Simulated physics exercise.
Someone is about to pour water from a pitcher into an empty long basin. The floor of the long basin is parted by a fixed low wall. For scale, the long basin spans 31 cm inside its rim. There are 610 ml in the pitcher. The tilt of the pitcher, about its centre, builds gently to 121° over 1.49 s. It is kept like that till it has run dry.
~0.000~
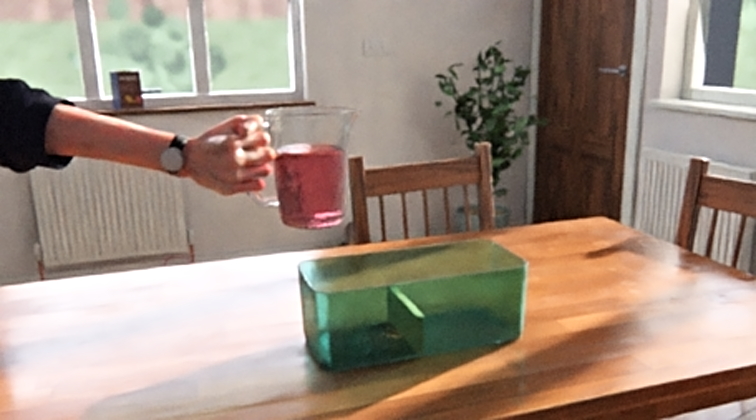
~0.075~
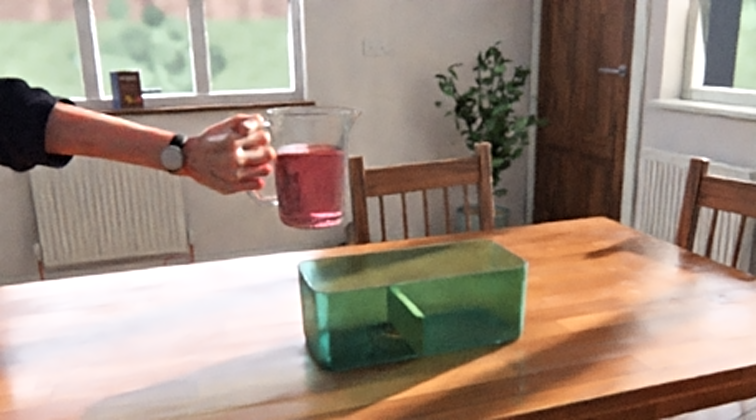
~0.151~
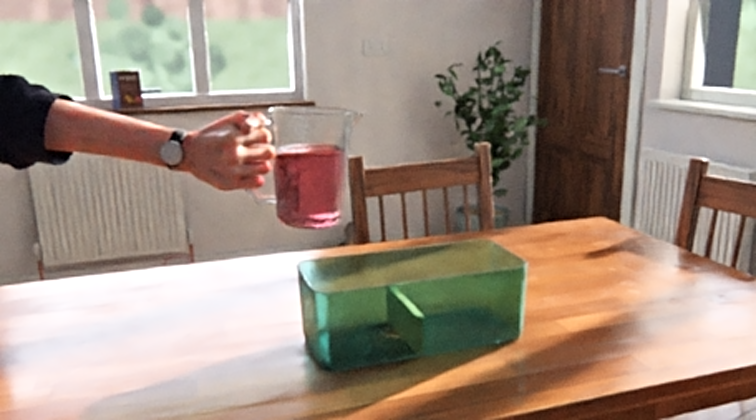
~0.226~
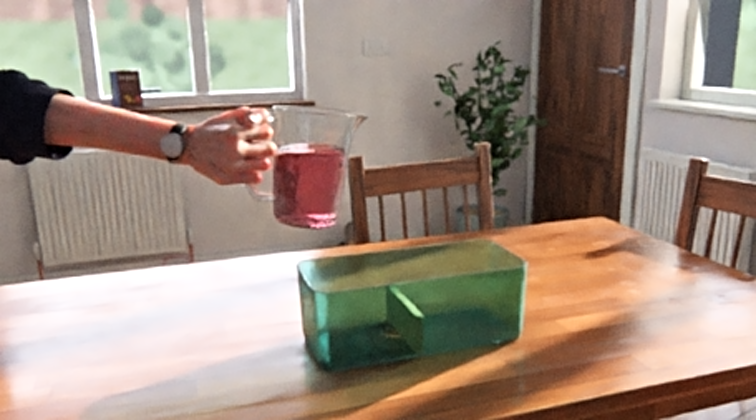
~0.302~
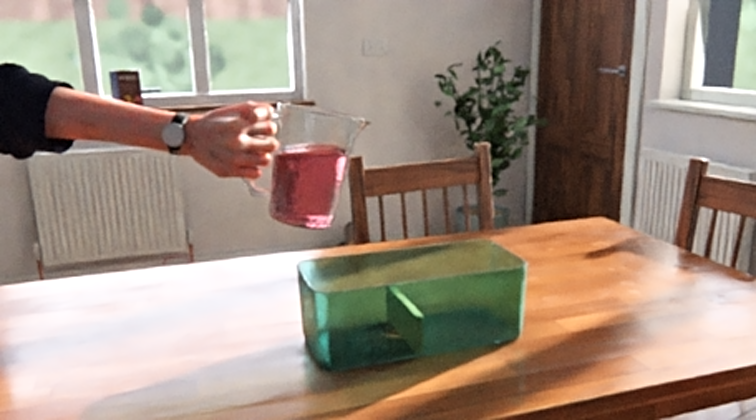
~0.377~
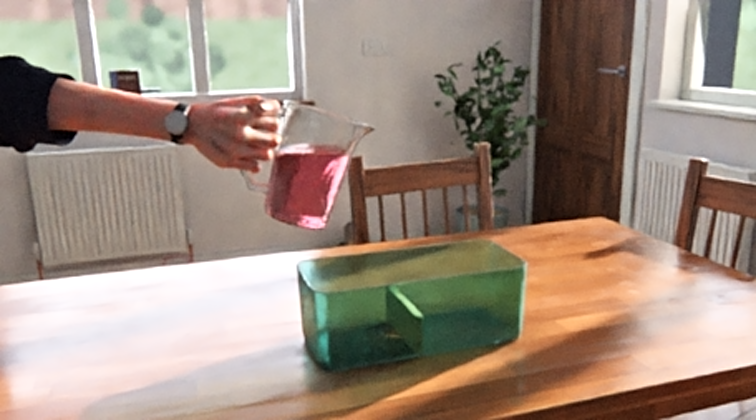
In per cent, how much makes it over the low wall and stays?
The far part has some 61 per cent.
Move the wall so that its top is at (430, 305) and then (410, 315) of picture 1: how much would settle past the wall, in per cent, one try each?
First 5, then 55 per cent.
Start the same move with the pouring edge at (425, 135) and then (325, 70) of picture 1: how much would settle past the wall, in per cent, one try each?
First 95, then 5 per cent.
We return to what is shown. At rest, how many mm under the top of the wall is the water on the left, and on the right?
Left about 44 mm, right about 40 mm.
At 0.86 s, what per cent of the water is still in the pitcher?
About 88 per cent.
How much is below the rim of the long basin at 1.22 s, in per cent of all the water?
About 64 per cent.
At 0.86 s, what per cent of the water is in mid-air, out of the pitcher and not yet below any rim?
Near 10 in a hundred.
By 0.86 s the tilt is 75° and 88 per cent is still to pour, 0 is left of the wall and 1 right of it.
By 1.22 s the tilt is 111° and 19 per cent is still to pour, 12 is left of the wall and 53 right of it.
By 1.59 s the tilt is 121° and 0 per cent is still to pour, 38 is left of the wall and 61 right of it.
By 1.99 s the tilt is 121° and 0 per cent is still to pour, 38 is left of the wall and 61 right of it.
At rest 38 per cent lies left of the wall, 61 right of it and 1 outside.
